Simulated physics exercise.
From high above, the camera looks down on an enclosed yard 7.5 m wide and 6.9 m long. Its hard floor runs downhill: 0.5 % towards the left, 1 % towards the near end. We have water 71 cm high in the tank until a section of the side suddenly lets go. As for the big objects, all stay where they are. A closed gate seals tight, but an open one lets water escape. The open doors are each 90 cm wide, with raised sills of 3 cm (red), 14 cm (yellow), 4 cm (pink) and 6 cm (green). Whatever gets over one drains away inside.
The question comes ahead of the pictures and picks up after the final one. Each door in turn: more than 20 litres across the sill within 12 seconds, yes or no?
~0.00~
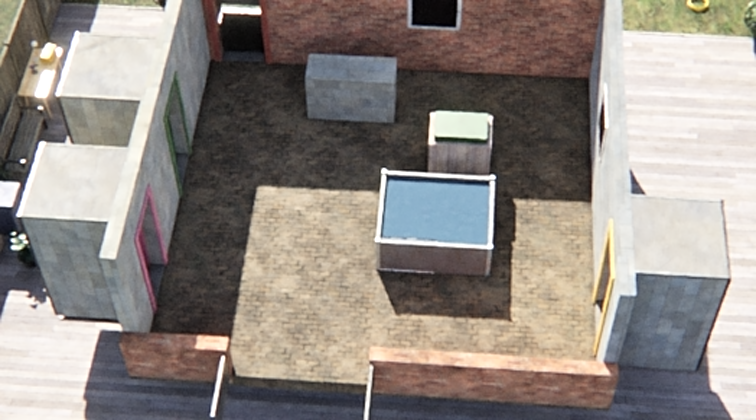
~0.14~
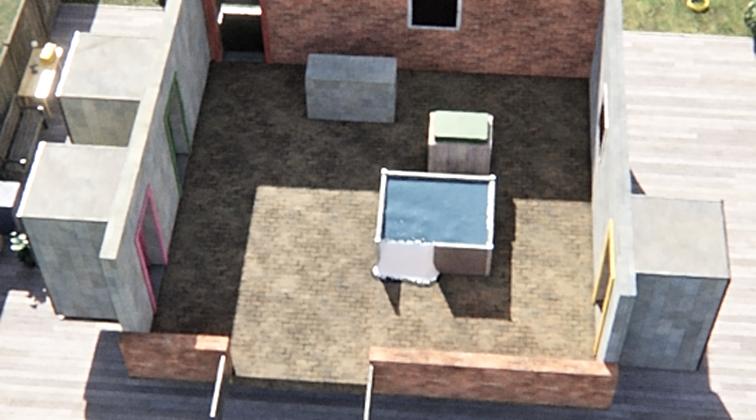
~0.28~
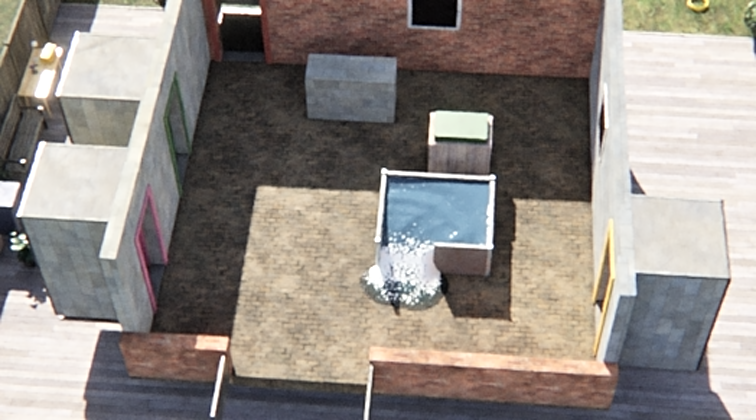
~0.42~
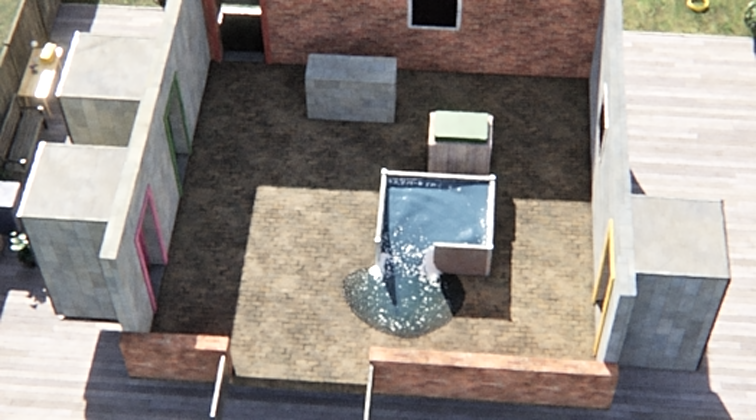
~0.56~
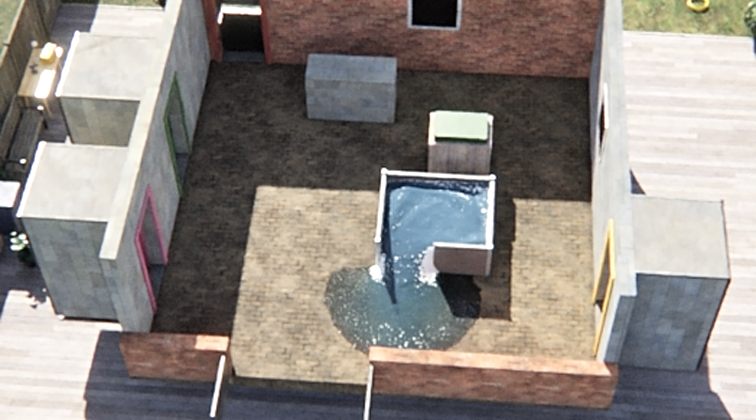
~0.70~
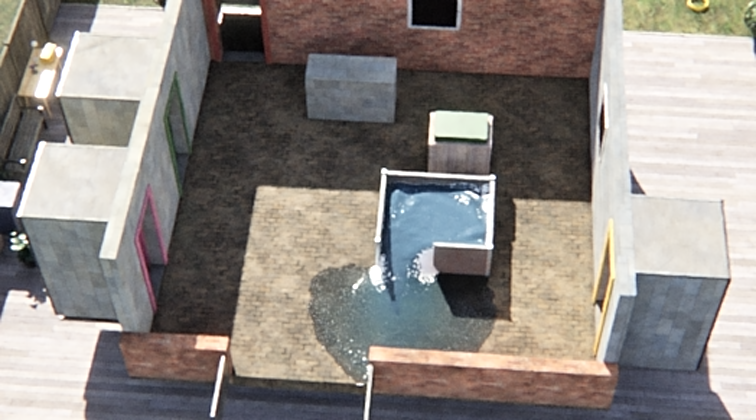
Answers: Red door, no; yellow door, no; pink door, no; green door, no.
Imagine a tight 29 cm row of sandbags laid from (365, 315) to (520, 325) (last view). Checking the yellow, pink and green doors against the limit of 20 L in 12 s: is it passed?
With that change: Yellow stays within, pink exceeds it, green stays within.
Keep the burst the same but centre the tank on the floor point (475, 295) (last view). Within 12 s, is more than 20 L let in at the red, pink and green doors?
So the red door keeps within it, the pink door tops the limit and the green door keeps within it.
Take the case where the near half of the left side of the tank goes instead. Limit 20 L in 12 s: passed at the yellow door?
Well, at yellow it would be too little.
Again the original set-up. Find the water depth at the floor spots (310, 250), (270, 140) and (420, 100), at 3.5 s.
The depths come out at 0, 0 and 0 centimetres, in the order listed.
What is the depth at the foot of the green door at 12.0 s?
About 1.0 centimetres.
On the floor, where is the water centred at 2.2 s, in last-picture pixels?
(428, 285).
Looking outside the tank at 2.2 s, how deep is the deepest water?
Depth max: Approx. 28 cm.
After 1.4 s water covers 15 % of the floor and is deepest (37 cm) near (393, 373); red door not reached, yellow door not reached, pink door not reached, green door not reached.
After 2.2 s water covers 20 % of the floor and is deepest (28 cm) near (394, 363); red door not reached, yellow door not reached, pink door not reached, green door not reached.
After 3.5 s water covers 25 % of the floor and is deepest (19 cm) near (404, 373); red door not reached, yellow door 13 cm at the sill, 2 L in, pink door 2 cm at the sill, 0 L in, green door not reached.
After 7.0 s water covers 45 % of the floor and is deepest (10 cm) near (591, 385); red door not reached, yellow door 7 cm at the sill, 2 L in, pink door 3 cm at the sill, 0 L in, green door not reached.
After 12.0 s water covers 60 % of the floor and is deepest (5 cm) near (382, 372); red door not reached, yellow door 3 cm at the sill, 2 L in, pink door 2 cm at the sill, 0 L in, green door 1 cm at the sill, 0 L in.
